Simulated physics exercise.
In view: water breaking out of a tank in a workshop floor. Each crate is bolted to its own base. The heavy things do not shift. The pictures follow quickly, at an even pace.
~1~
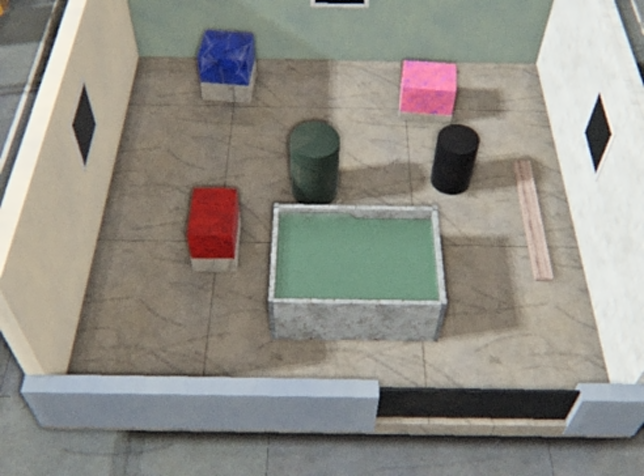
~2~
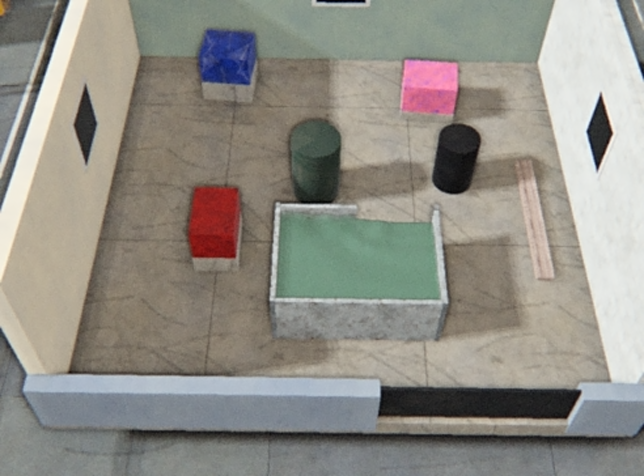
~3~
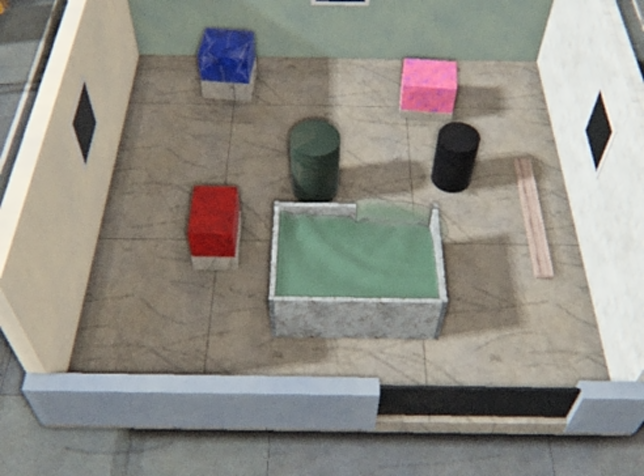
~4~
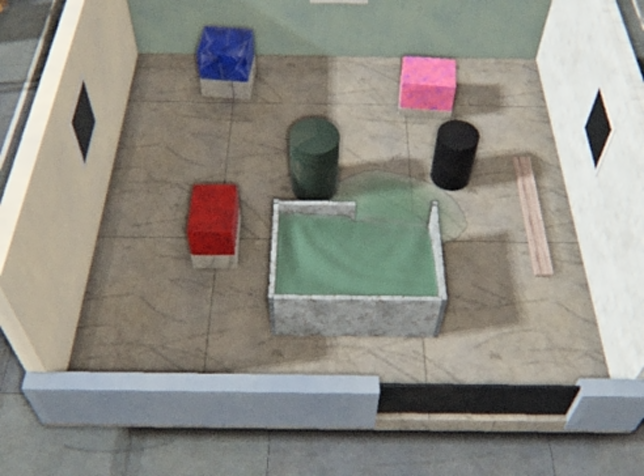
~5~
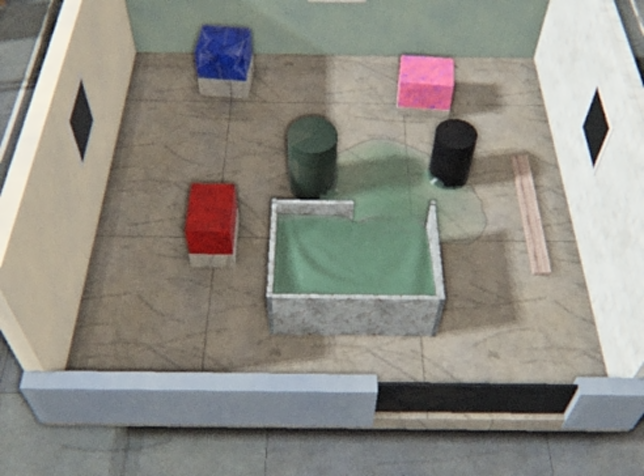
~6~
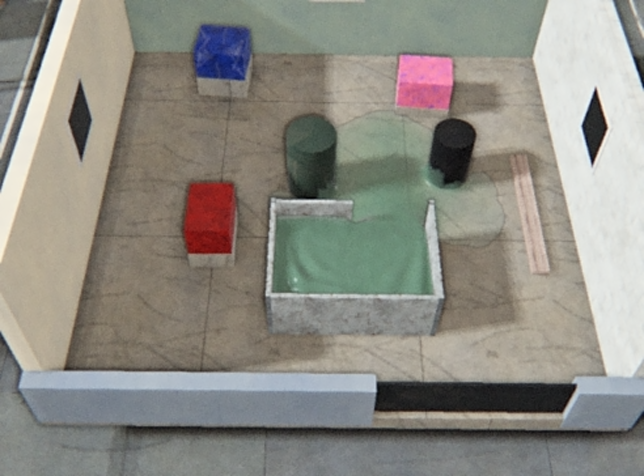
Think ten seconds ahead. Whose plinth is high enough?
One by one: The red crate stays dry; the blue crate stays dry; the pink crate gets wet.
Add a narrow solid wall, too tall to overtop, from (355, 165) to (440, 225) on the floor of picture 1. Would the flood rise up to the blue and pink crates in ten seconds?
Then: Blue keeps dry, pink is safe.
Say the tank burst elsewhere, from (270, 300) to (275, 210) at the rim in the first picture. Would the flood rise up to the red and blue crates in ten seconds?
Then: The red one ends up wet, the blue one is safe.
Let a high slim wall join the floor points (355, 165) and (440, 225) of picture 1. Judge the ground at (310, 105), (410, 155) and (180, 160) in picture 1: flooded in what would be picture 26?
As listed: Under water, dry, awash.
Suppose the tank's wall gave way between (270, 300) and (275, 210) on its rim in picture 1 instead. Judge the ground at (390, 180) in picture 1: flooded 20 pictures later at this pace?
Answer: Clear.
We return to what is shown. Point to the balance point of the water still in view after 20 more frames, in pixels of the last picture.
Around (369, 170).
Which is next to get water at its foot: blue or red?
First comes the red-painted one.
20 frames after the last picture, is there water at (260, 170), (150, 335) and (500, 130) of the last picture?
In turn: Not flooded, no water, awash.
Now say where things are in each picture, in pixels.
The open tank at (356, 256) is whole and still, in the first picture.
Water pours out on the open tank's far side and has run to a hidden place, in the second picture.
The front is at (354, 206), out from the gap on the open tank's far side, in the third picture.
Water pours out on the open tank's far side and has run to (375, 173), in the fourth picture.
Water pours out on the open tank's far side and has run to (372, 143), in the fifth picture.
Water pours out on the open tank's far side and has run to (397, 115), in the sixth picture.
A moment on, water covers 25 % of the floor; the red crate water round its plinth, the blue crate not reached, the pink crate water round its plinth.
Next, water covers 35 % of the floor; the red crate water round its plinth, the blue crate water round its plinth, the pink crate water round its plinth.
Then, water covers 50 % of the floor; the red crate water round its plinth, the blue crate water round its plinth, the pink crate water round its plinth.
Later, water covers 80 % of the floor; the red crate water round its plinth, the blue crate water round its plinth, the pink crate water round its plinth.
In the end, water covers 100 % of the floor; the red crate stayed above the water, the blue crate stayed above the water, the pink crate was topped.
